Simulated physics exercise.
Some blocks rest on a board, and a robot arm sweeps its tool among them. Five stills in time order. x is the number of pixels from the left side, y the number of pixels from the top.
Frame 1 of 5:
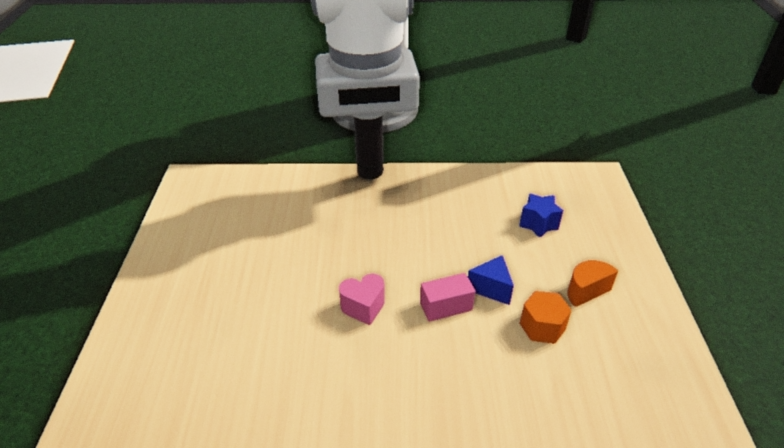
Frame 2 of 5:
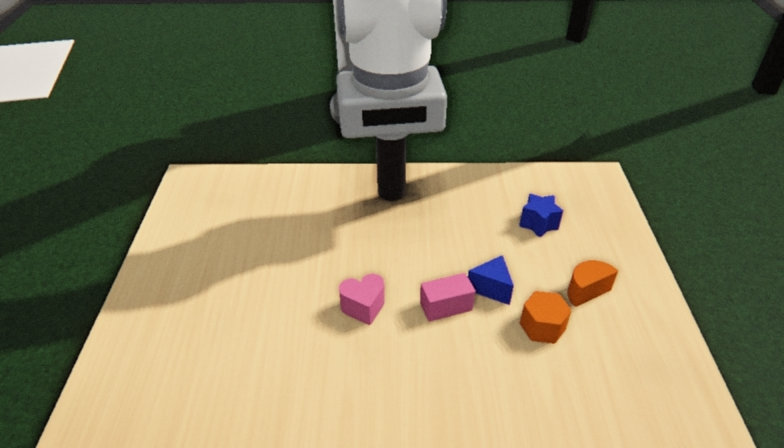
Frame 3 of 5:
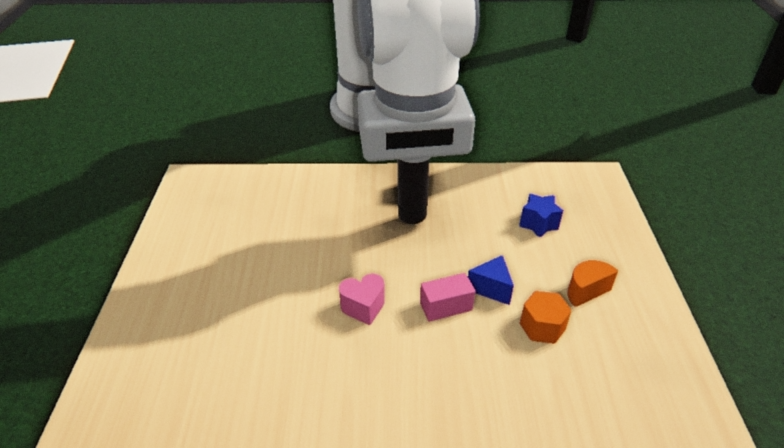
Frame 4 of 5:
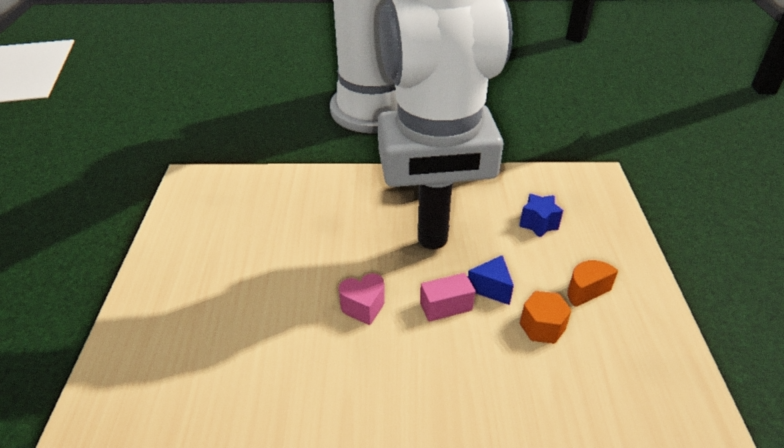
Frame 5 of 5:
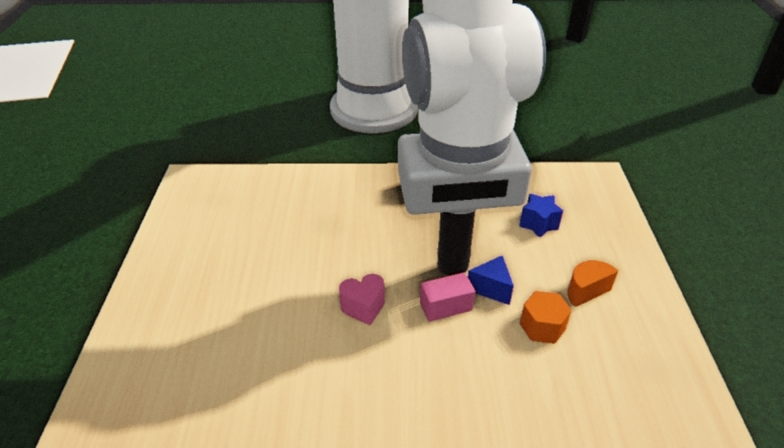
In this clip, a robot arm moves its black tool forward and to the right over a wooden board, nearing a pink rectangular block and a blue triangular one, while the pink, blue and orange blocks stay still.
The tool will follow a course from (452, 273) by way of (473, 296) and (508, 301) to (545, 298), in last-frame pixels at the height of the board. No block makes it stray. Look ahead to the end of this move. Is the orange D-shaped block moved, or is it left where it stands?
The orange D-shaped block changes place.
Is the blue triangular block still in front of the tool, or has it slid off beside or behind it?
In the end it is ahead.
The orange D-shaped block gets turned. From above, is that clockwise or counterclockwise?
Its spin: Anticlockwise.
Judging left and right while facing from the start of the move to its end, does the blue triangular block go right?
It seems not.
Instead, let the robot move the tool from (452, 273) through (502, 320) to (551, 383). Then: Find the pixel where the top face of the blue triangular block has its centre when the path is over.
I predict (530, 283).
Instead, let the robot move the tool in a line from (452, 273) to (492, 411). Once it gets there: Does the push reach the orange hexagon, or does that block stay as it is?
It is still on its spot.
What follows on the original path. One third of the way, tool at (475, 289); pink rectangle at (451, 294), turned 40° clockwise; blue triangular block at (508, 277), turned 50° anticlockwise.
Two thirds of the way, tool at (510, 294); pink rectangle at (451, 295), turned 40° clockwise; blue triangular block at (544, 277), turned 55° anticlockwise; orange hexagon at (552, 307), turned 15° clockwise.
At the end, tool at (546, 292); pink rectangle at (451, 295), turned 40° clockwise; blue triangular block at (584, 281), turned 35° anticlockwise; orange hexagon at (560, 310), turned 40° clockwise; orange D-shaped block at (615, 272), turned 50° anticlockwise.
